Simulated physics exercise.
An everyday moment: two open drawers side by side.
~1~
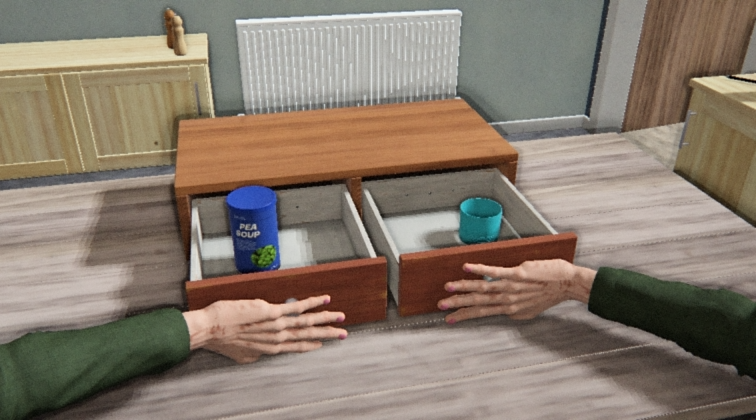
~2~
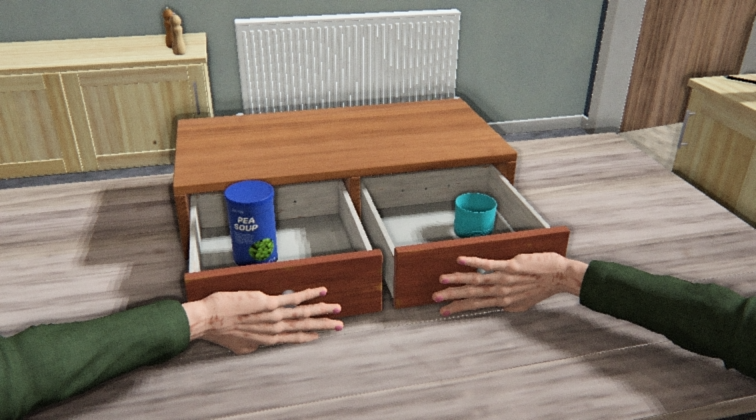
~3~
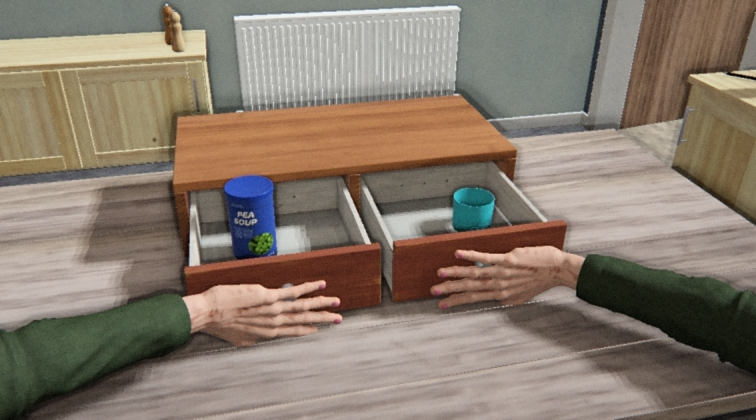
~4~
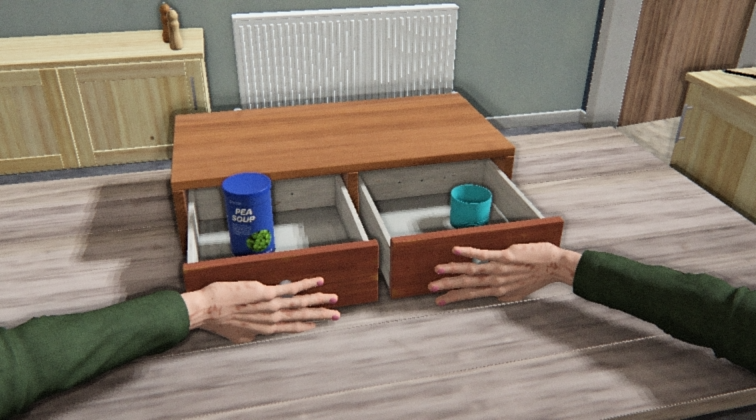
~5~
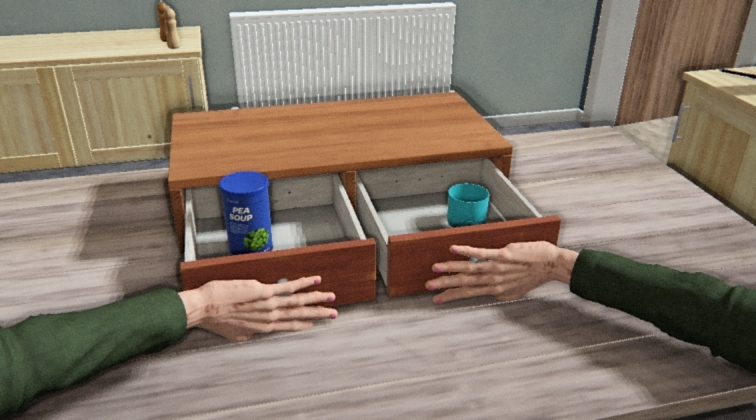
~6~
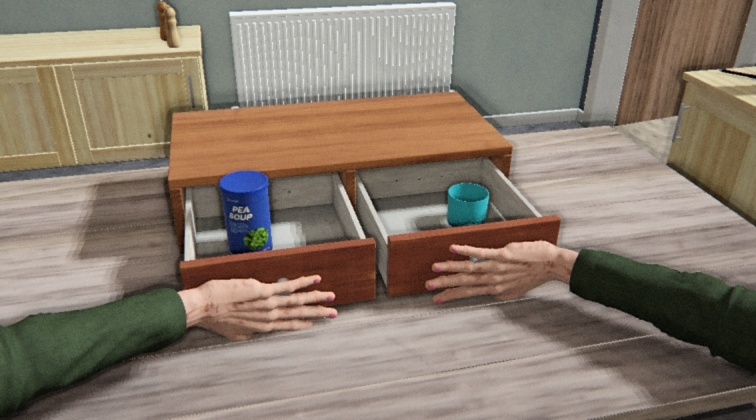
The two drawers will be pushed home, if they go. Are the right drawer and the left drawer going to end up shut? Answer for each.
As it turns out, the right drawer closes and the left drawer jams.
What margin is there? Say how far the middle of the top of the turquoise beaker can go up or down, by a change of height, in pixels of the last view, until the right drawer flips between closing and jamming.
Roughly 36 pixels up.
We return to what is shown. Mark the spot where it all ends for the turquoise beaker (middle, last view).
Around (426, 152).
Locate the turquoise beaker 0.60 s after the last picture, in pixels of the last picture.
At about (445, 177).
Then, 0.36 s on from there, right drawer starting in; left drawer starting in.
Then, 0.60 s on from there, right drawer about half in; left drawer about half in.
In the end, the right drawer shuts flush; the left drawer stays ajar.
